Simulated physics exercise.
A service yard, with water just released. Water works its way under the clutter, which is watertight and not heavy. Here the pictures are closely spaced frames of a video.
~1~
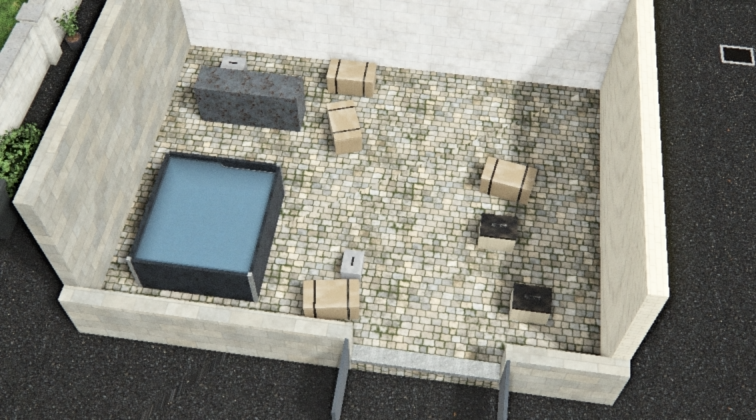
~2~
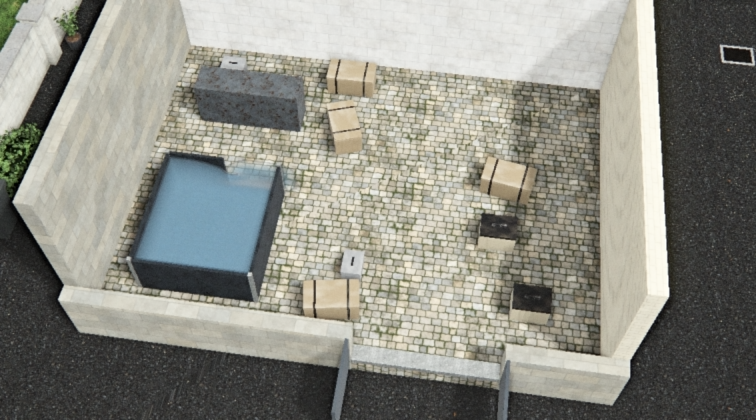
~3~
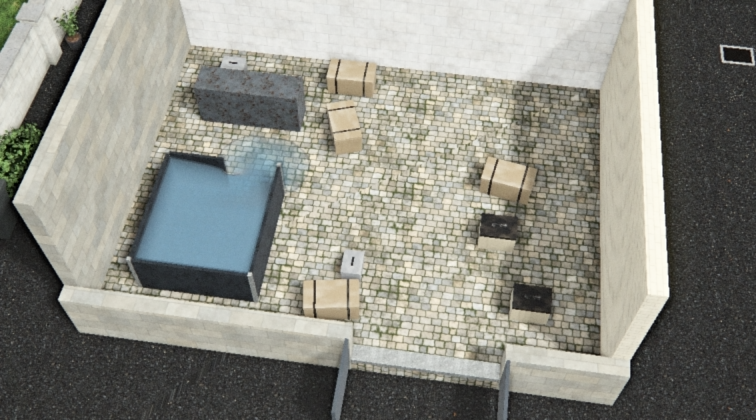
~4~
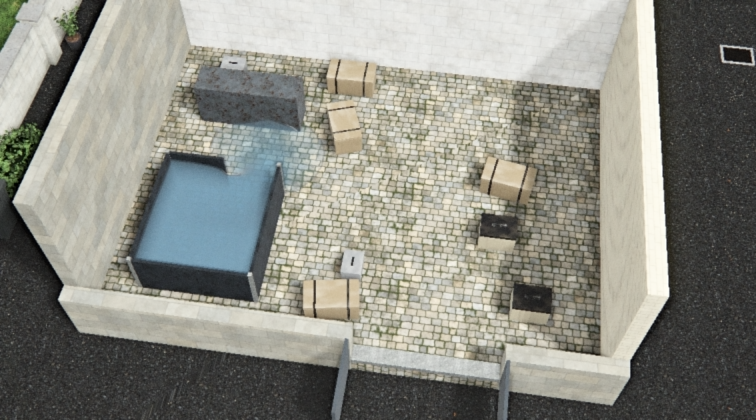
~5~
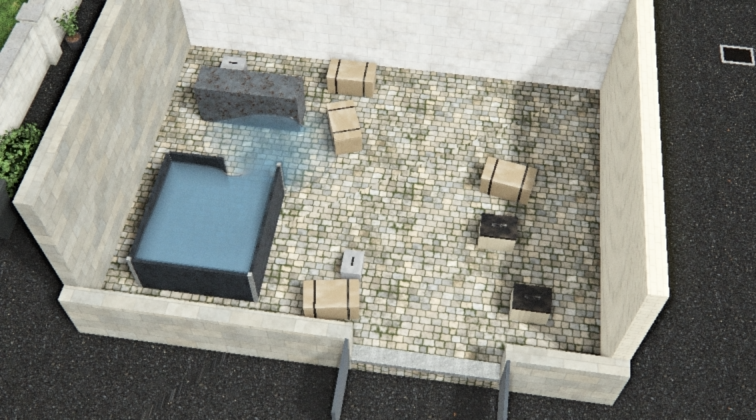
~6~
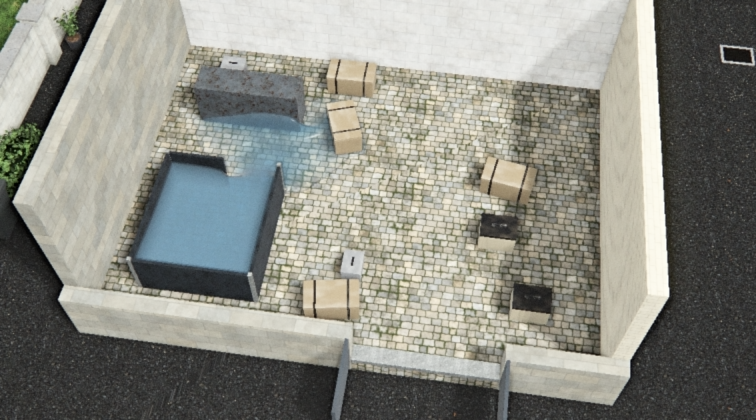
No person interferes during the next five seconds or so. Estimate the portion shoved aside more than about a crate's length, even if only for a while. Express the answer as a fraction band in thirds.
Fraction band: Less than 1/3.
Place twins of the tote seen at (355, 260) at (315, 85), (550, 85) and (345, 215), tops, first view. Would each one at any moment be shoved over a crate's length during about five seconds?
As listed: Never so far, yes, no.
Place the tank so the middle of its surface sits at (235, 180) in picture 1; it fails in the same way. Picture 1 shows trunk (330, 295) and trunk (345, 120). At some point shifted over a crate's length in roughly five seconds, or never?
In the order asked: Lacked the distance and got displaced that much.
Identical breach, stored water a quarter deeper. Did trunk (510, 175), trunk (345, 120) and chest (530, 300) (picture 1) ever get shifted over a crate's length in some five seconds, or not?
First one missed the mark, second one cleared the mark, third one missed the mark.
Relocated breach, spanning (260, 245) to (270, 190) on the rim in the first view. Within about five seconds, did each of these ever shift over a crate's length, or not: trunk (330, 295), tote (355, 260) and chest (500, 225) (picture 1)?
First below the mark, then over the mark, then over the mark.
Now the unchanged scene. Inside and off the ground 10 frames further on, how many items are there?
I get 0.
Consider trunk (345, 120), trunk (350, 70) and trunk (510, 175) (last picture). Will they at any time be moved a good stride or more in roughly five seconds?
Taking them as listed, the first cleared the mark, the next remained nearby, and the last remained nearby.
A moment on, 0 of 8 are well off their spots; 0 afloat.
Next, 1 of 8 are well off their spots; 0 afloat.
Later, 1 of 8 are well off their spots; 0 afloat.
In the end, 1 of 8 are well off their spots, and 1 have been at some point; 1 afloat.
